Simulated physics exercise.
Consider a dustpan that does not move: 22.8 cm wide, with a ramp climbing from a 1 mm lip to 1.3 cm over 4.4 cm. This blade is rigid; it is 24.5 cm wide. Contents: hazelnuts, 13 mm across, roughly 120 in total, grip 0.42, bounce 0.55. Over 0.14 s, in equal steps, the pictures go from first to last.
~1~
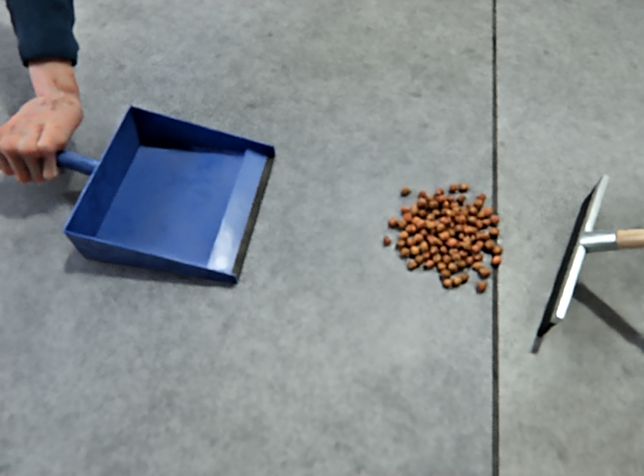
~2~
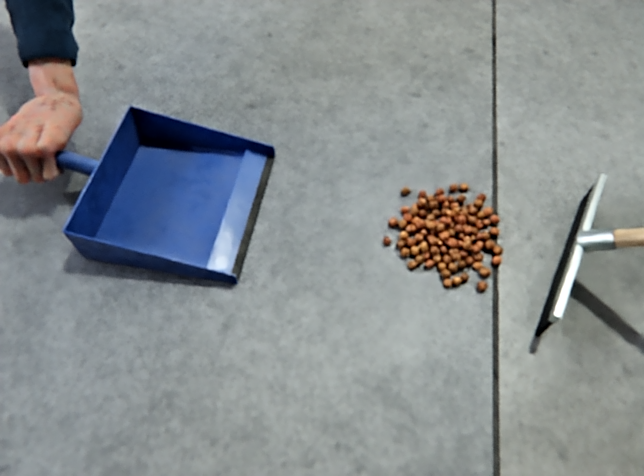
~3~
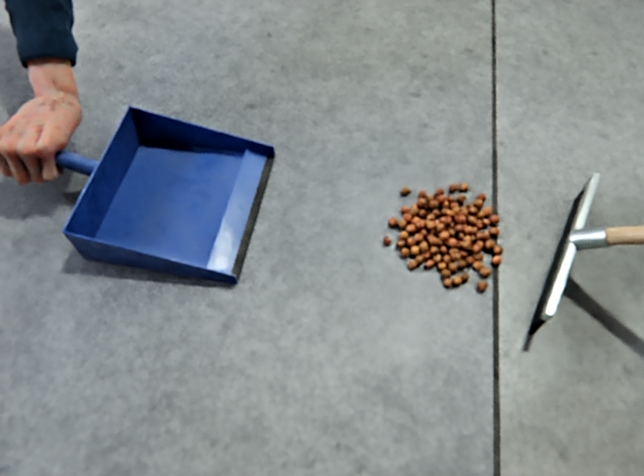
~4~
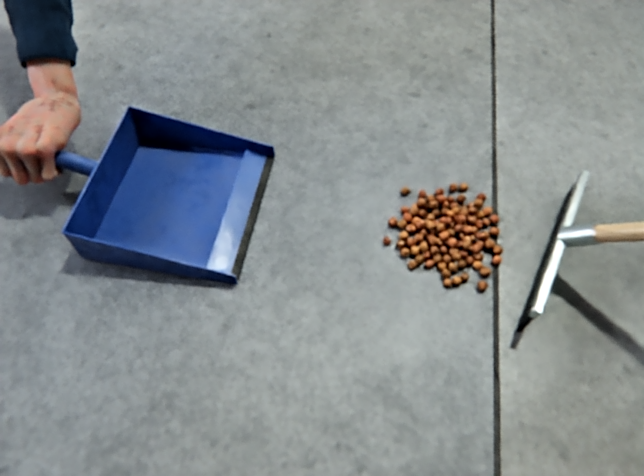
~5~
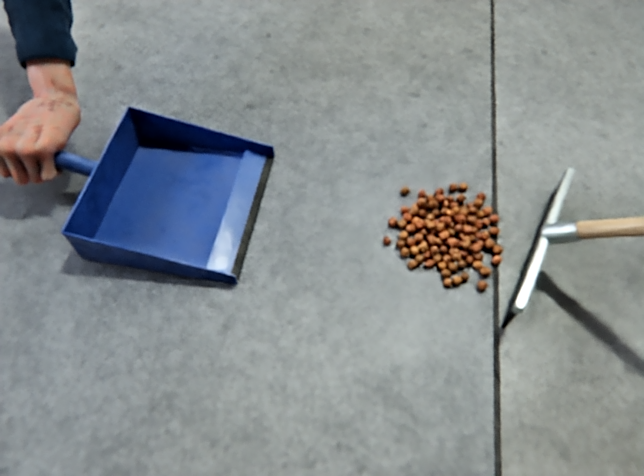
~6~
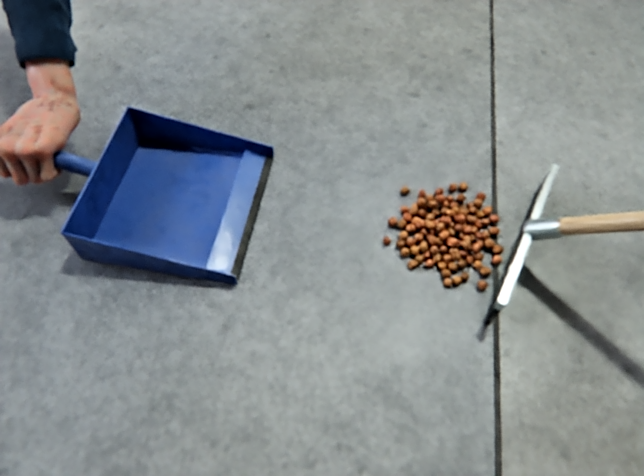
In this clip, a hand holds a blue dustpan still on a gray floor while a wooden-handled squeegee slides left from the right side toward a pile of small brown pieces, which stays in place.
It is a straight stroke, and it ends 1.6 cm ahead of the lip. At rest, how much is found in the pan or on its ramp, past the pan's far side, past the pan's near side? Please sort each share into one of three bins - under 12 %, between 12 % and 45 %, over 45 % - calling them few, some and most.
In the pan or on its ramp: Some. Past the pan's far side: Some. Past the pan's near side: Few.
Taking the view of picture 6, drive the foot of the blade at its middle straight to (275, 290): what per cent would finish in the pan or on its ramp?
Close to 10 in a hundred.
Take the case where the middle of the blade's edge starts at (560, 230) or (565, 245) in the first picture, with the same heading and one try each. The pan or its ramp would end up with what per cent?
The two tries give some 25 % and some 25 %.
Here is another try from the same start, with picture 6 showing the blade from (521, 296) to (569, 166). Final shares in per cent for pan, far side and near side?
Pan 10; far 55; near 0.
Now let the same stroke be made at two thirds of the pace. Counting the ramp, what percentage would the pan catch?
Roughly 15 in a hundred.
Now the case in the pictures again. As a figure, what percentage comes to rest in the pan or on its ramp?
I'd put it near 25 percent.
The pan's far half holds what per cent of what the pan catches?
Roughly 70 per cent.
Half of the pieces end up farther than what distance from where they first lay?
I'd put it near 28 cm.
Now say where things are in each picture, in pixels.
Blade from (557, 319) to (602, 182), moved 0.0 cm, 0 of the pieces shifted so far; middle of the pieces at (451, 234); pan at (174, 202), in the first frame.
Blade from (554, 318) to (599, 181), moved 0.3 cm, 0 of the pieces shifted so far; middle of the pieces at (451, 234), in the second frame.
Blade from (547, 316) to (593, 180), moved 1.2 cm, 0 of the pieces shifted so far; middle of the pieces at (451, 234), in the third frame.
Blade from (535, 313) to (582, 178), moved 2.6 cm, 0 of the pieces shifted so far; middle of the pieces at (451, 233), in the fourth frame.
Blade from (518, 309) to (567, 175), moved 4.7 cm, 0 of the pieces shifted so far; middle of the pieces at (451, 233), in the fifth frame.
Blade from (500, 305) to (552, 172), moved 6.8 cm, 0 of the pieces shifted so far; middle of the pieces at (451, 233); pan at (172, 203), in the sixth frame.
Then, 0.21 s after the last picture, middle of the blade 21 cm from the lip; 0 % over the lip, far side 10 %, near side 0 %.
Then, 0.35 s after the last picture, middle of the blade 10 cm from the lip; 0 % over the lip, far side 25 %, near side 0 %.
Then, 0.61 s after the last picture, middle of the blade 6 cm from the lip; 35 % over the lip, far side 35 %, near side 0 %.
In the end, pan 25 %, far side 35 %, near side 0 %, in front of the lip or behind the blade 40 %.
